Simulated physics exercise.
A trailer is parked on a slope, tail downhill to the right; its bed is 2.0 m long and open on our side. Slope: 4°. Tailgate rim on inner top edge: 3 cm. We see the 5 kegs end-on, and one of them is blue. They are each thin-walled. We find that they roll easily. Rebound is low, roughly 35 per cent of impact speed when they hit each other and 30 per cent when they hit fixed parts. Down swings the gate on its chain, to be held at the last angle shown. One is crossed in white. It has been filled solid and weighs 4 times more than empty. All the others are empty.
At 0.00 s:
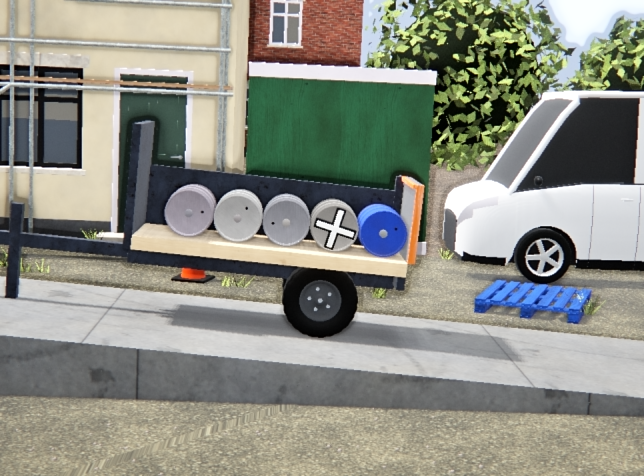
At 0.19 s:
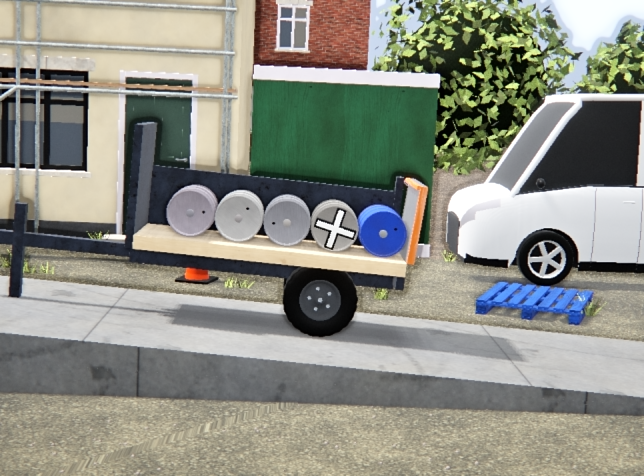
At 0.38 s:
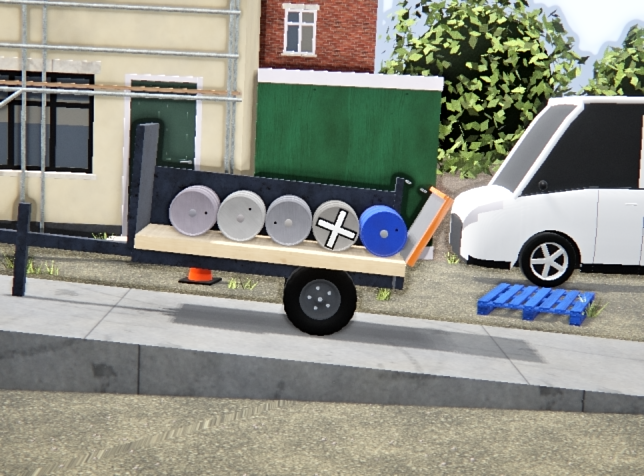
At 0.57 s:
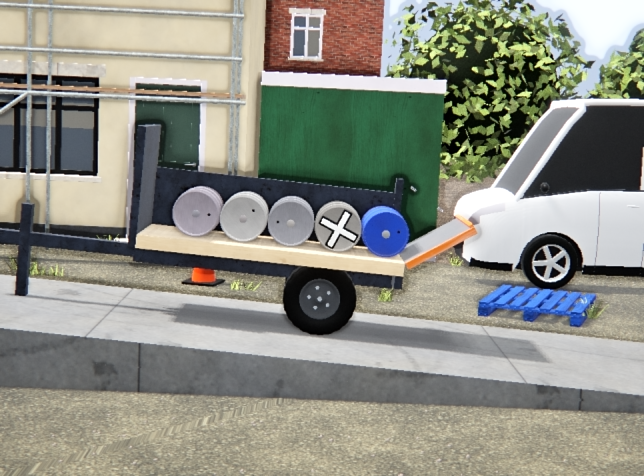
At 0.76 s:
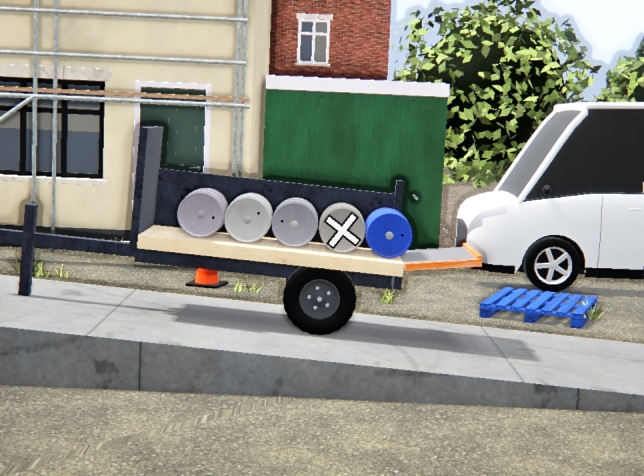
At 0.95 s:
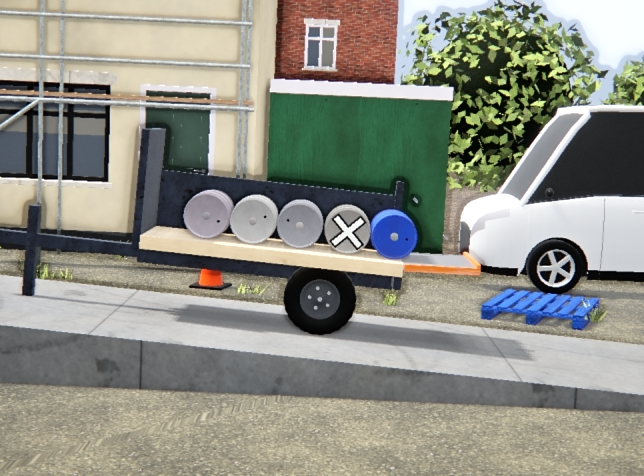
A trailer stands side-on on a sloping pavement before a cream house with scaffolding, a green wall and a white vehicle at right. On its wooden bed sit four grey kegs, one crossed in white, and a blue one rightmost, with a blue pallet beyond. The orange-edged tailgate swings down rightward to roughly level, then the kegs shift slightly right as the view drifts a little.
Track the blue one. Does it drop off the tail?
It escapes.
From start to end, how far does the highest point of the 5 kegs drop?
The top drops by around 5 cm.
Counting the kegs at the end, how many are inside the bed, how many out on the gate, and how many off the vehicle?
Counts in the order asked: 2, 2, 1.
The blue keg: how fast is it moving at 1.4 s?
It's going at around 0.3 m/s.
Then, 1.4 s in, blue is on the gate, 5 cm past the hinge, rolling right; 0 of 5 are out.
Then, 1.8 s in, blue is on the gate, 20 cm past the hinge, rolling right; 0 of 5 are out.
Then, 2.3 s in, blue is on the gate, 40 cm past the hinge, rolling right; 0 of 5 are out.
Then, 2.9 s in, blue is dropping off the gate; 1 of 5 is out.
In the end (5.5 s), blue is out on the ground; 1 of 5 is out.
